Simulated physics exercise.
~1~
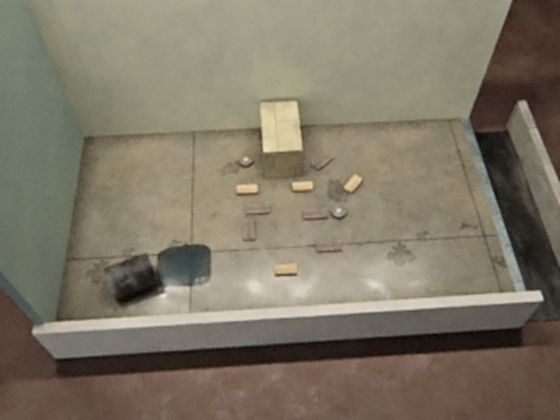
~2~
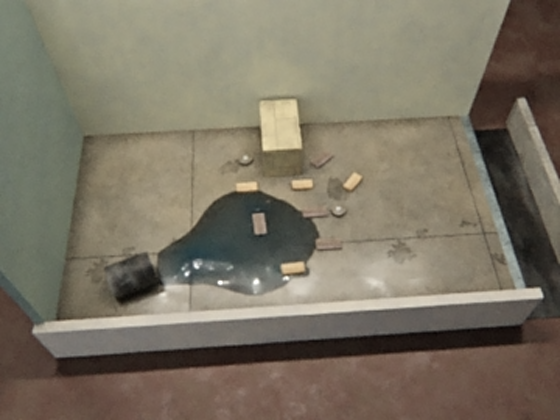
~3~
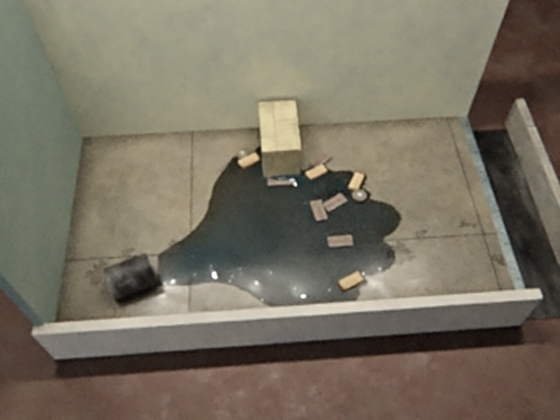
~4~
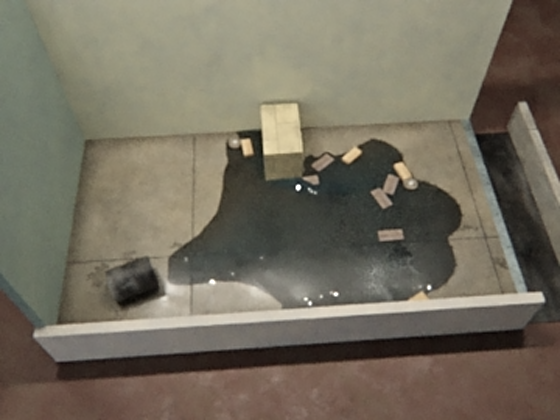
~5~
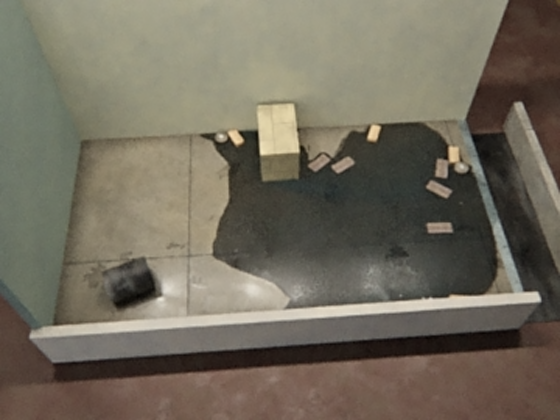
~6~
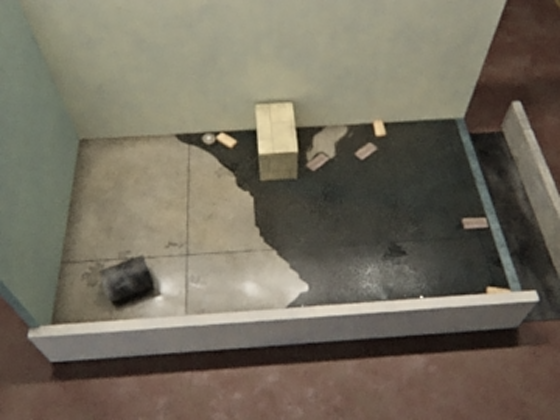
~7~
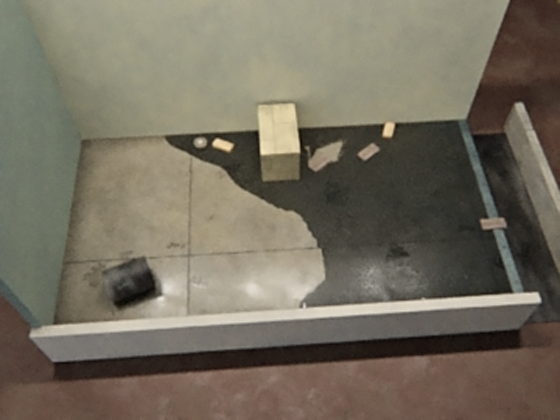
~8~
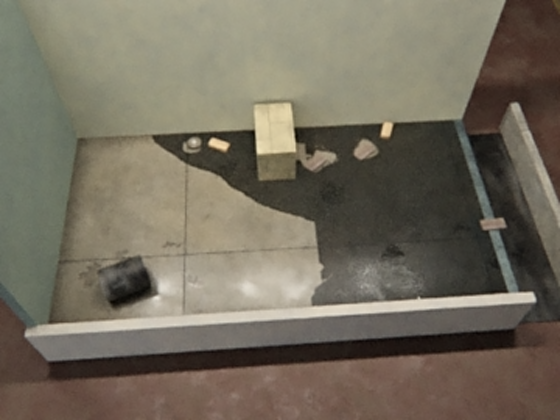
To begin with, small tan and reddish pieces lie scattered around a pale block on a workshop floor, while a dark pool starts spreading from a black container at the lower left. The liquid fans out to the right, reaching the pieces and surrounding the block. It then sweeps many of them rightward, while a few shift near the back wall. Next, the flow draws away from the container, and several pieces disappear from view around the right side. Finally, the left floor is pale, the right remains dark, and a few pieces rest near the wall and right edge.
